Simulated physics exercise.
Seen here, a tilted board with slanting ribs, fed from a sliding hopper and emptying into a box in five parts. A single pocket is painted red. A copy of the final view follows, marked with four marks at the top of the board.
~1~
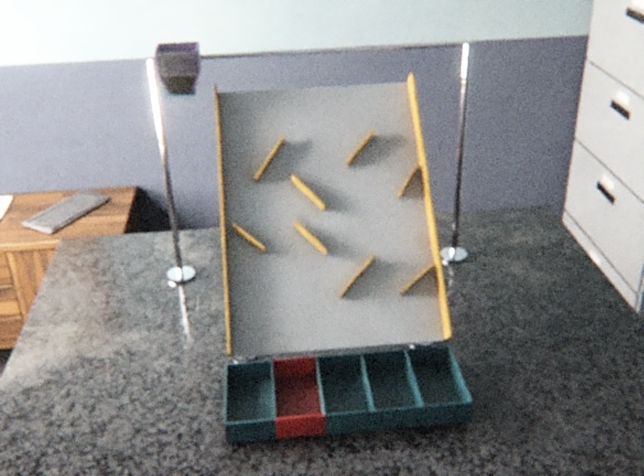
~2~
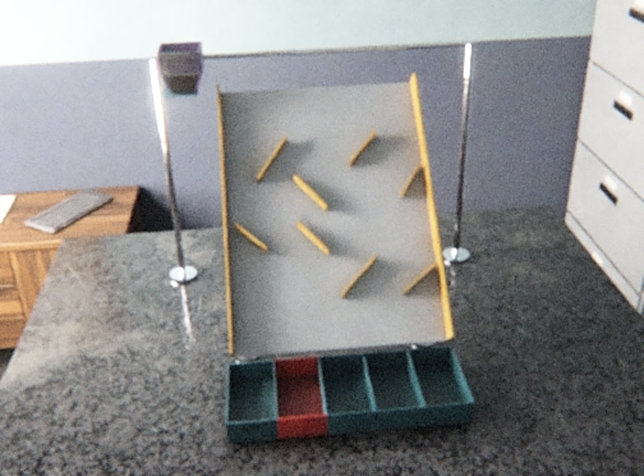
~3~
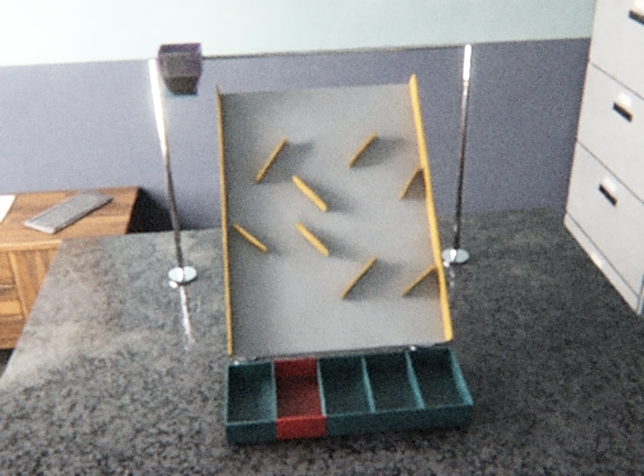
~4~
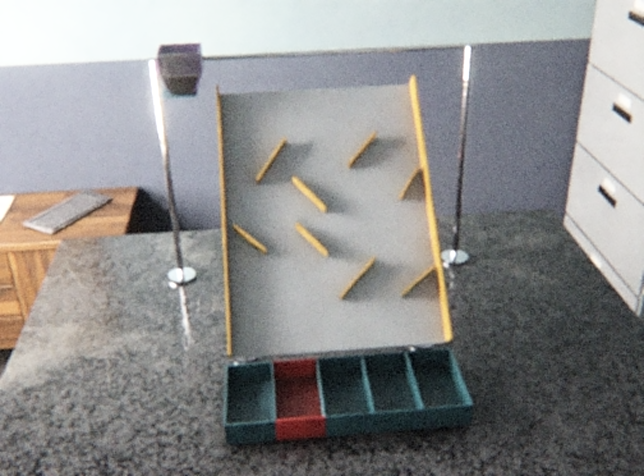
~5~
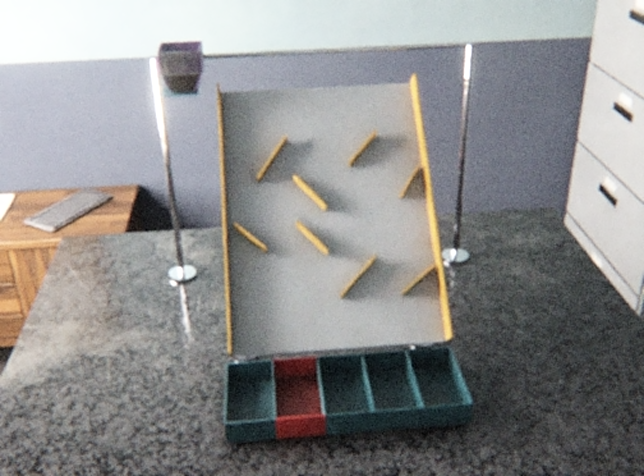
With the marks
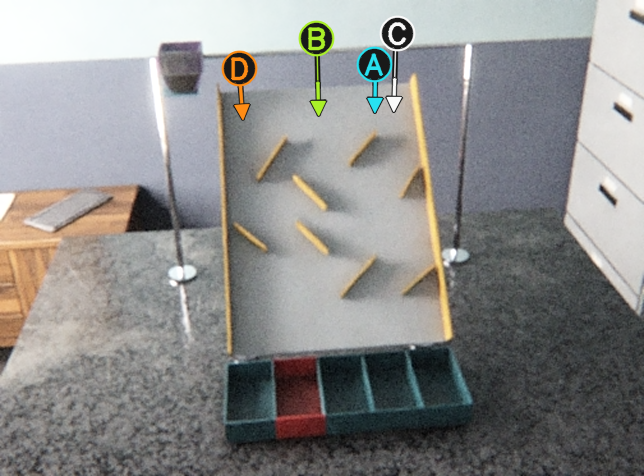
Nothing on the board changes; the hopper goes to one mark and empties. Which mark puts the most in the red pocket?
Go for B.
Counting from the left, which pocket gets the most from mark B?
The second.
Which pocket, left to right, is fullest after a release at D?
It is the third one.
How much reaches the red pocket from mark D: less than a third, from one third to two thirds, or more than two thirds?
Less than a third.
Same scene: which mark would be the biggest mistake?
D.
On the marked copy, mark A meets the board at (374, 107); mark B meets the board at (318, 110); mark C meets the board at (393, 106); mark D meets the board at (242, 114).
With A, about half in the red pocket, a small part in other pockets, about a third outside the box.
With B, about two thirds in the red pocket, about a quarter in other pockets, a small part outside the box.
With C, about a third in the red pocket, about a quarter in other pockets, a stray few held on the board, about a third outside the box.
With D, a small part in the red pocket, about a third in other pockets, about half outside the box.
